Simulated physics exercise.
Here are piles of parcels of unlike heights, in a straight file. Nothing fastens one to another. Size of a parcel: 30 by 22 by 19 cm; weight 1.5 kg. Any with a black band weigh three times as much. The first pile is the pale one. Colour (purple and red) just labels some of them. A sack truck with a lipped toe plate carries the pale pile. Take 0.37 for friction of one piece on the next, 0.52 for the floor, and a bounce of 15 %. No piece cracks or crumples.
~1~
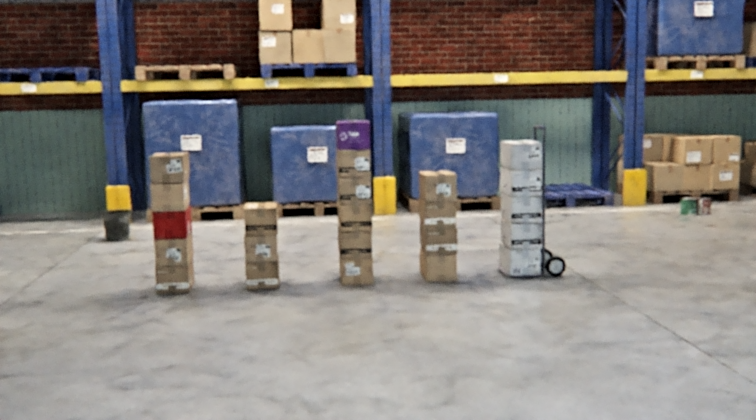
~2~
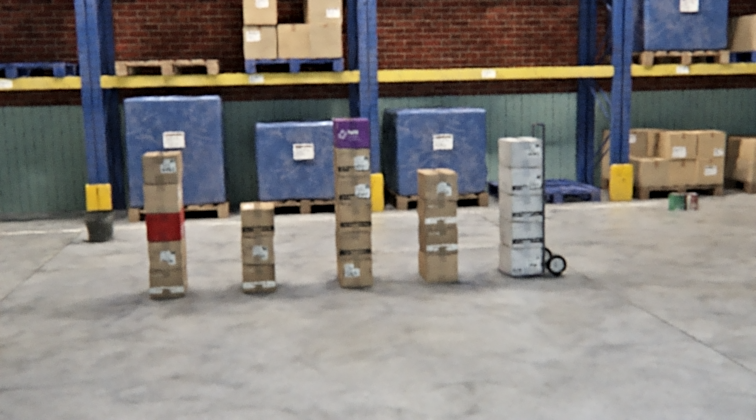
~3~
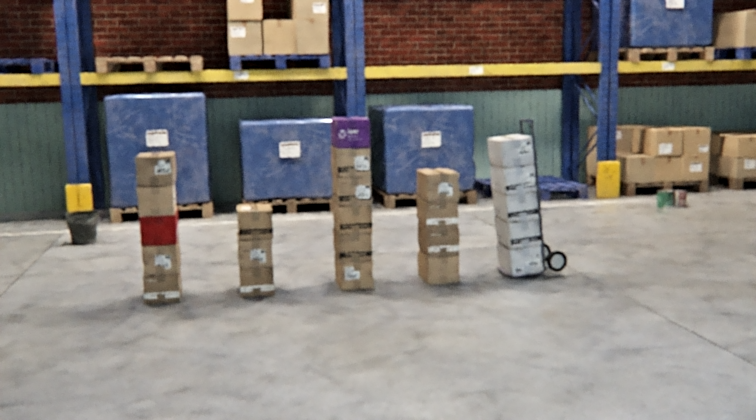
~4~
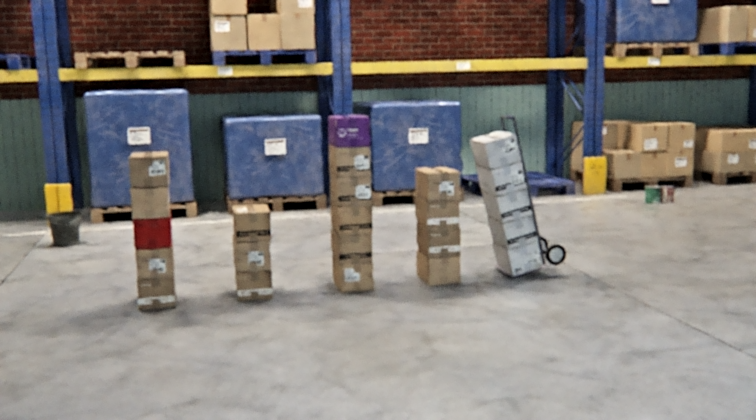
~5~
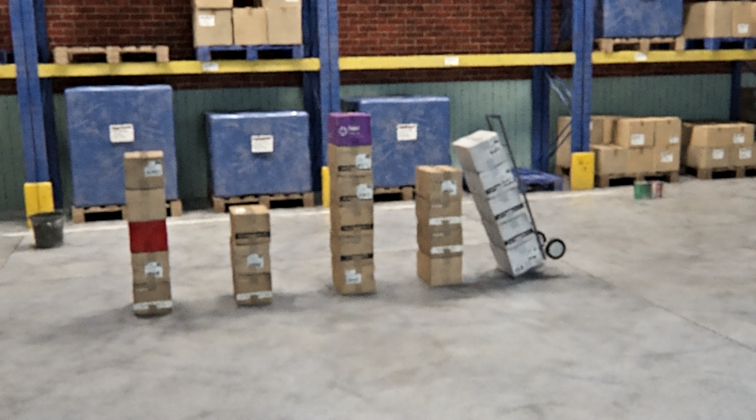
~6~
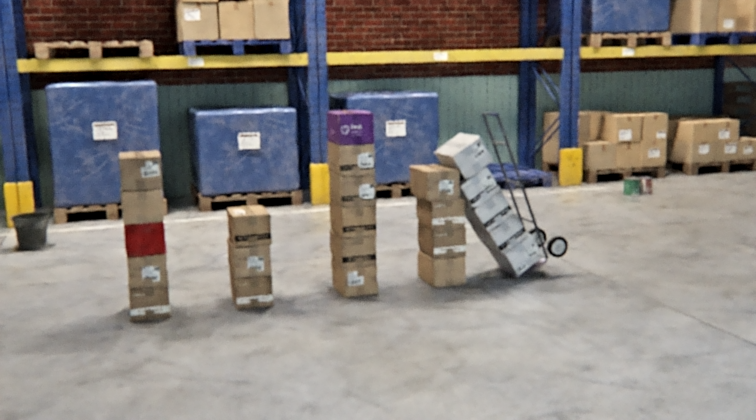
In the video, five stacks of boxes stand in a row in a warehouse as the view shifts slightly; the pale stack on a hand truck at right leans left, its upper boxes reaching the neighbouring brown stack and nudging its top box.
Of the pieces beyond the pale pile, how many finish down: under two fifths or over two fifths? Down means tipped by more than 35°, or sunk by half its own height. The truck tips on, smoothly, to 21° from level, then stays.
Ending down: Upwards of two fifths.
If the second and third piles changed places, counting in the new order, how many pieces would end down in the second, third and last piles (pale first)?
In that case second 6, third 4, last 4.
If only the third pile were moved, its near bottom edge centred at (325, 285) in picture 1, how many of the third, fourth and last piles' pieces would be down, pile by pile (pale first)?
In that case third 0, fourth 0, last 0.
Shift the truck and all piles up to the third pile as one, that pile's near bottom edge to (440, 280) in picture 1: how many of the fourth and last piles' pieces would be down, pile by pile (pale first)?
In that case fourth 2, last 0.
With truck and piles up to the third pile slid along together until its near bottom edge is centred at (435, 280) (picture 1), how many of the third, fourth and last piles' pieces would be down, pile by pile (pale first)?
In that case third 5, fourth 2, last 0.
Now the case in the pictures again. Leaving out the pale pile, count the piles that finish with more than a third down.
4 of them.
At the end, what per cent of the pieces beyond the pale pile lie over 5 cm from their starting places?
It is 90 per cent.
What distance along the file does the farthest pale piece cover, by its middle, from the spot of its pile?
About 90 cm.
Then, 0.50 s on from the sixth picture, 5 of the pale pile down; none of the 18 other parcels down, 4 disturbed.
Then, 1.06 s on from the sixth picture, 5 of the pale pile down; 4 of the 18 other parcels down; purple parcel tipped 16°.
Then, 2.14 s on from the sixth picture, 5 of the pale pile down; 9 of the 18 other parcels down; purple parcel on its side; red parcel displaced 21 mm.
Then, 3.38 s on from the sixth picture, 5 of the pale pile down; 16 of the 18 other parcels down; purple parcel on its side; red parcel on its side.
Finally, 5 of the pale pile down; 16 of the 18 other parcels down; red parcel on its side; purple parcel on its side. That is 89 per cent. Seen by the last camera, middles, red parcel near (29, 306), purple parcel near (189, 294).
